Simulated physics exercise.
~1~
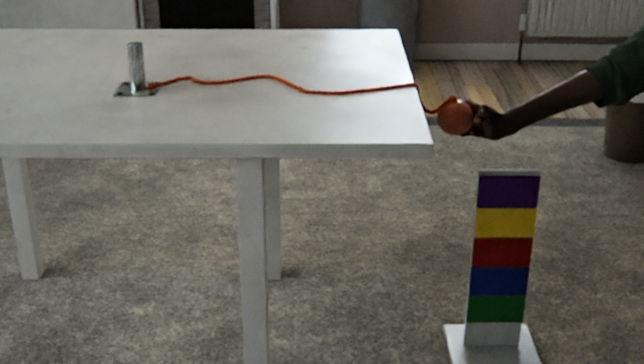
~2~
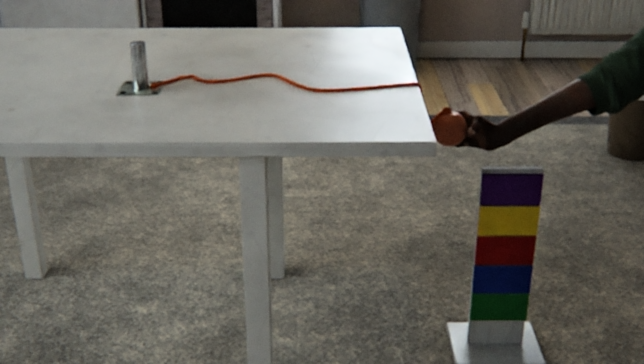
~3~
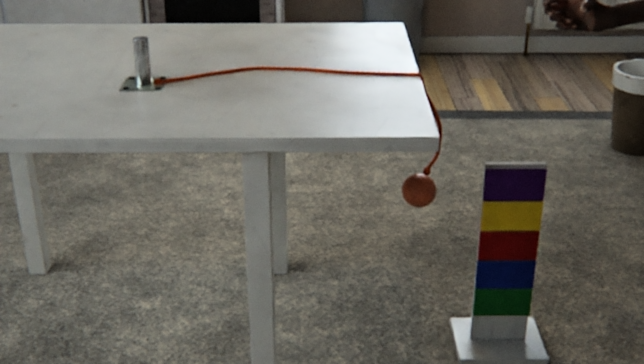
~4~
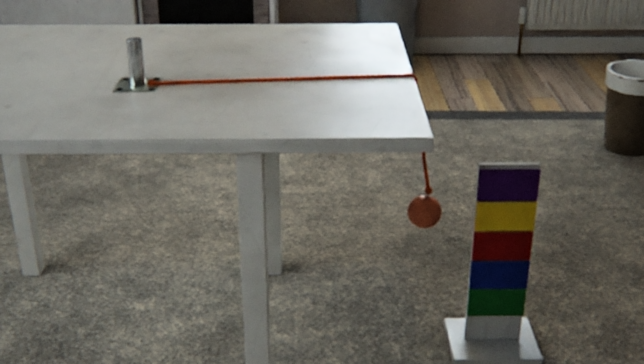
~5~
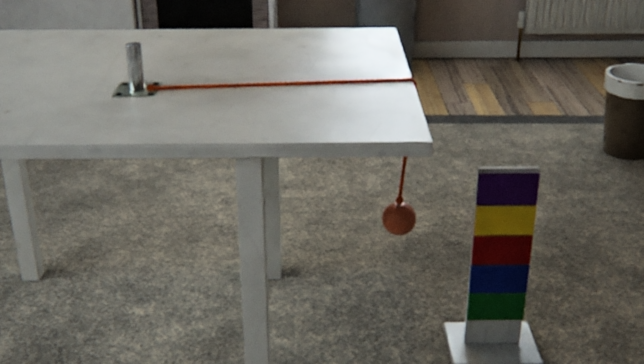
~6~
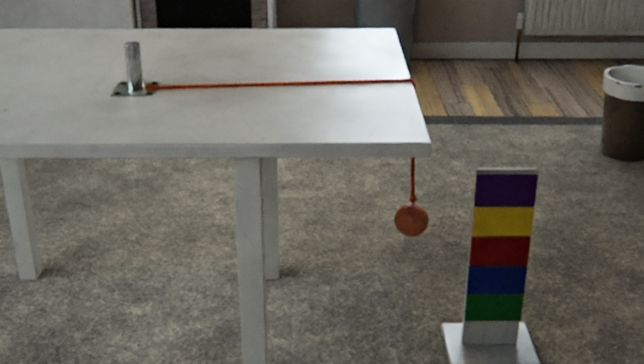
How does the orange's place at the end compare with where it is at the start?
At the start the orange is held in a hand just off the right end of the table. At the end it hangs from its cord lower down and a little further left, level with the yellow band.
An orange on a cord drops from a hand, swings, and hangs level with yellow.
